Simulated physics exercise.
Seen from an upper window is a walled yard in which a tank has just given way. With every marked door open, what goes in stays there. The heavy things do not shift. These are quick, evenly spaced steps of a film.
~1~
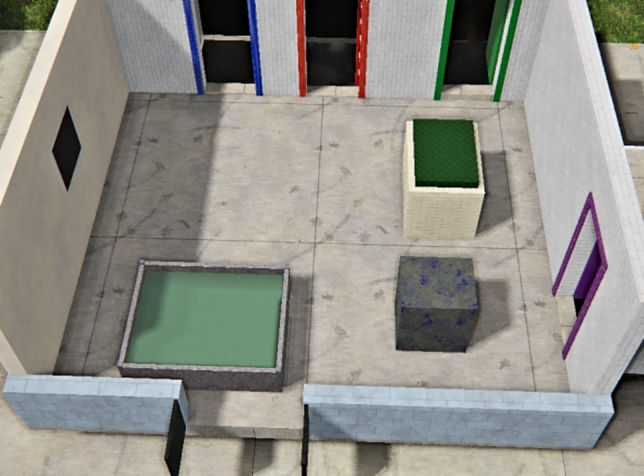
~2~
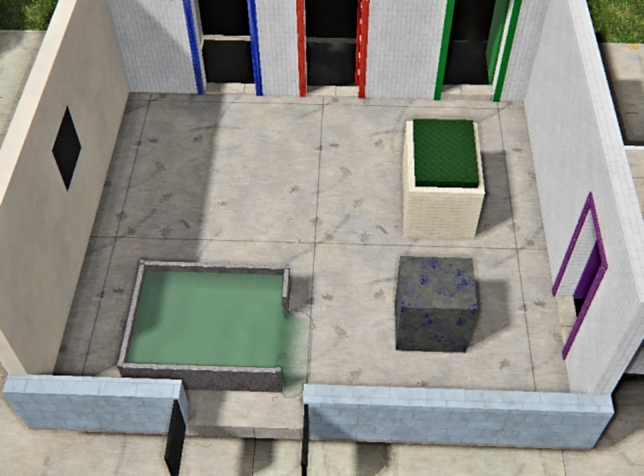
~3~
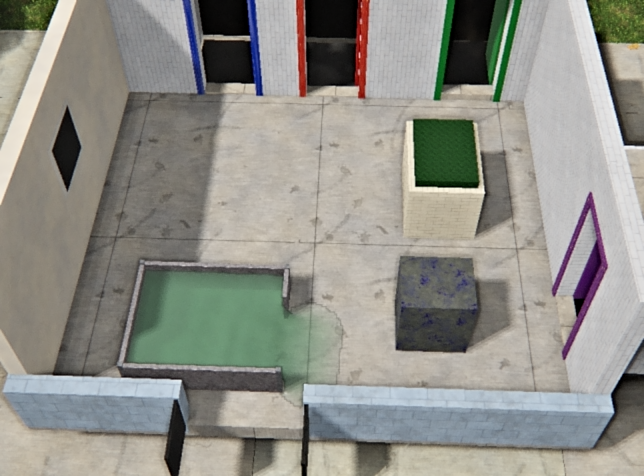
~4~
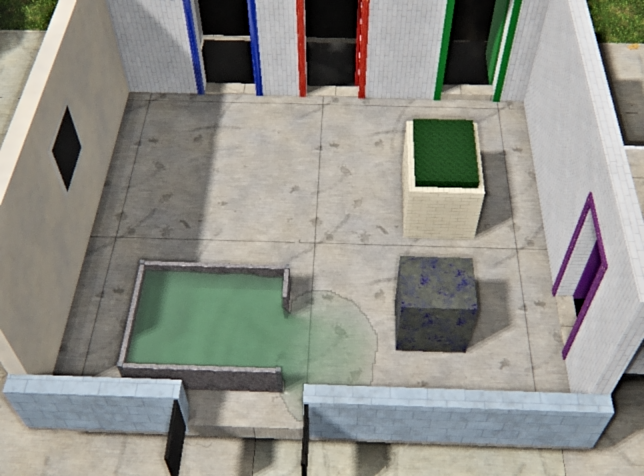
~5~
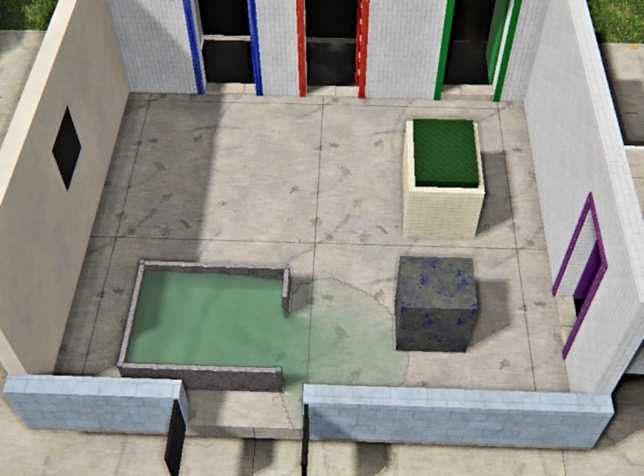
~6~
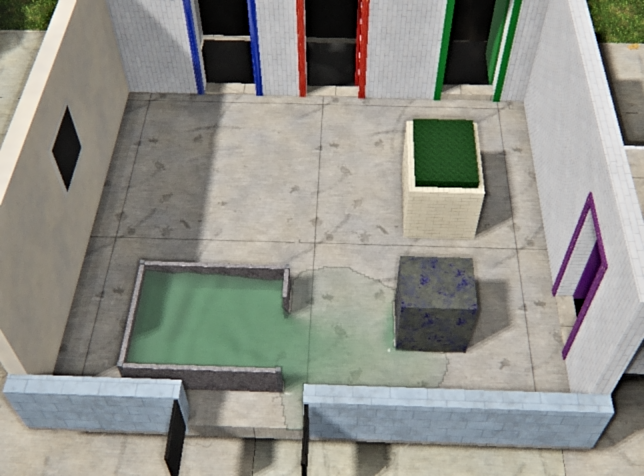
The clip shows a walled yard where green water sits still in a rectangular tank, then pours through a gap in its right side and spreads across the paving to the right, reaching the dark, blue-flecked block.
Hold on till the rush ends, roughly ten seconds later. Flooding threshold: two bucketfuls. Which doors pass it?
At the end, the purple door will most likely go past the limit. The green door will most likely keep inside the limit. The blue door will most likely keep inside the limit. The red door will most likely keep inside the limit.
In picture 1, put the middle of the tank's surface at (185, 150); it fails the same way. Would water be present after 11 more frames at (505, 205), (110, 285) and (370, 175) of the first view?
Well, in the order you listed them, they'd be unreached, unreached and reached by the flood.
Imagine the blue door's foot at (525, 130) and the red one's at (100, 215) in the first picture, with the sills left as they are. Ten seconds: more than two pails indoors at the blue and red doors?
The blue one overflows, while the red one does not overflow.
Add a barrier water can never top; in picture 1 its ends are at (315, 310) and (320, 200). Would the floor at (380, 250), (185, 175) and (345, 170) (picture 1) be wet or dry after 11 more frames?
Taking the three spots in turn, they are inundated, unwetted and unwetted.
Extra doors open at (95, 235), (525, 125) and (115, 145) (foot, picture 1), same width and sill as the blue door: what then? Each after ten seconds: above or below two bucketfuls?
Result, in listed order - misses the mark, beats the mark, misses the mark.
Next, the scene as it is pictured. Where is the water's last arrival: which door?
It's the blue door.
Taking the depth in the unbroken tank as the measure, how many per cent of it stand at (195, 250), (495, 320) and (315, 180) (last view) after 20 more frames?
Estimate: 0, 8, 4 %.
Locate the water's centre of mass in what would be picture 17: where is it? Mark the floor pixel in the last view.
The balance point is around (308, 345).
A moment on, water covers 15 % of the floor; the purple door not reached, the green door not reached, the blue door not reached, the red door not reached.
Next, water covers 20 % of the floor; the purple door wet at the sill, nothing in, the green door not reached, the blue door not reached, the red door not reached.
Then, water covers 35 % of the floor; the purple door under two buckets in, the green door not reached, the blue door not reached, the red door not reached.
Later, water covers 50 % of the floor; the purple door over two buckets in, the green door wet at the sill, nothing in, the blue door not reached, the red door under two buckets in.
In the end, water covers 75 % of the floor; the purple door over two buckets in, the green door wet at the sill, nothing in, the blue door wet at the sill, nothing in, the red door under two buckets in.
